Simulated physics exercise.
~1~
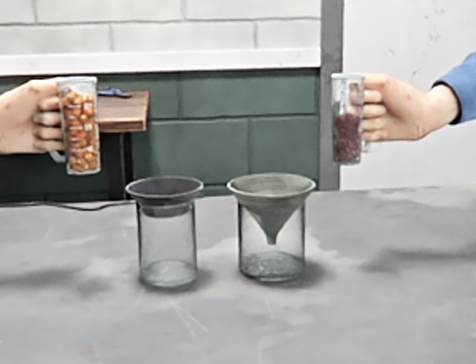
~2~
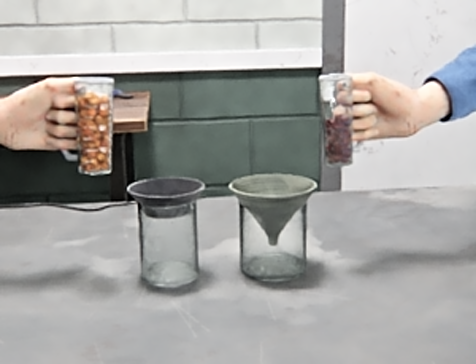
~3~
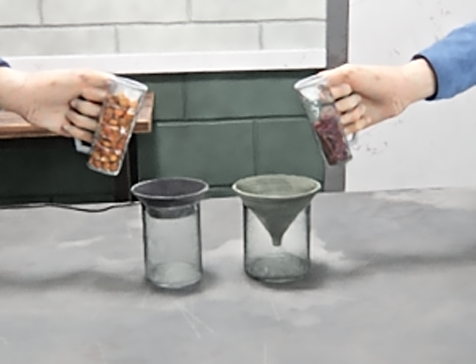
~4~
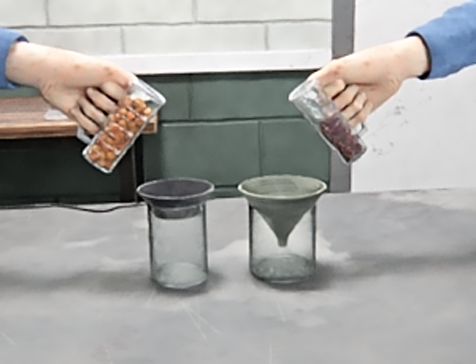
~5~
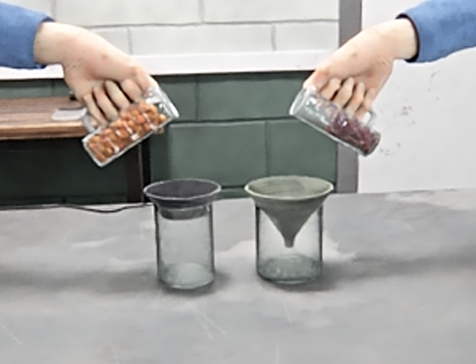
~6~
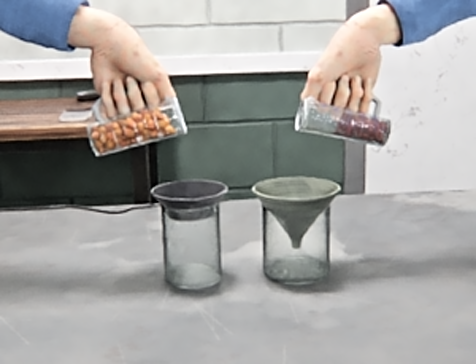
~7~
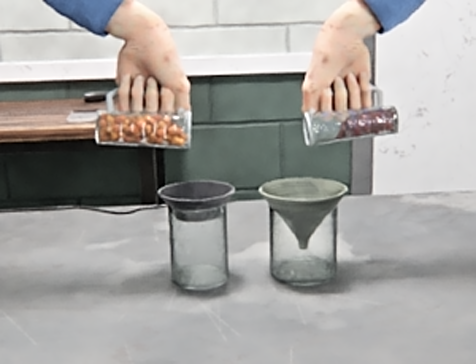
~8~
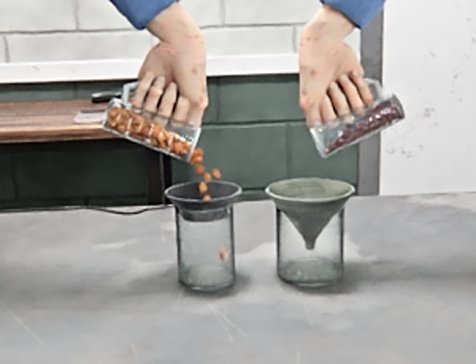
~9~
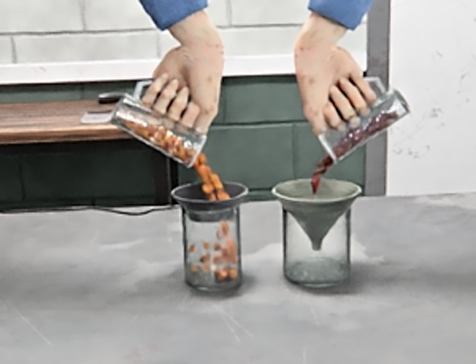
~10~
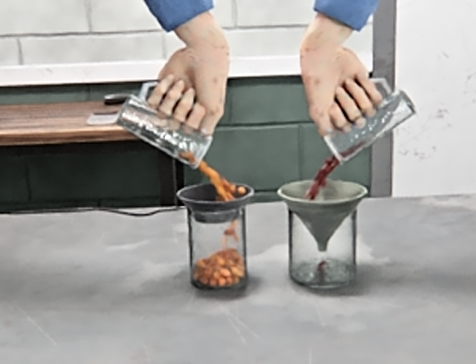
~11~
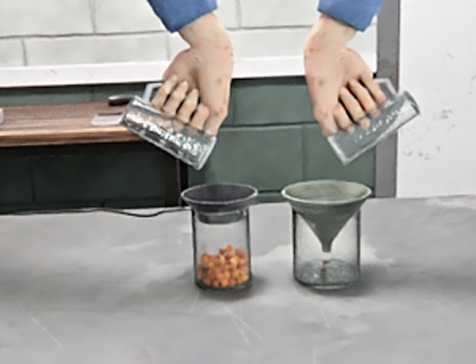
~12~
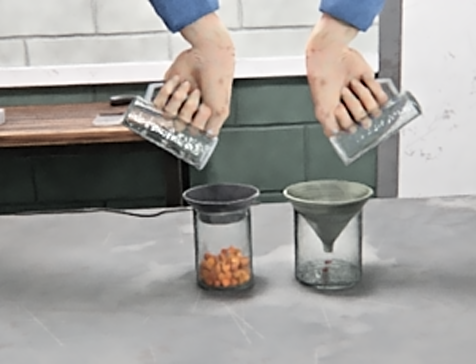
On a gray table, two hands tip cups over funnels; orange pieces fill the left jar while dark red ones mostly jam.
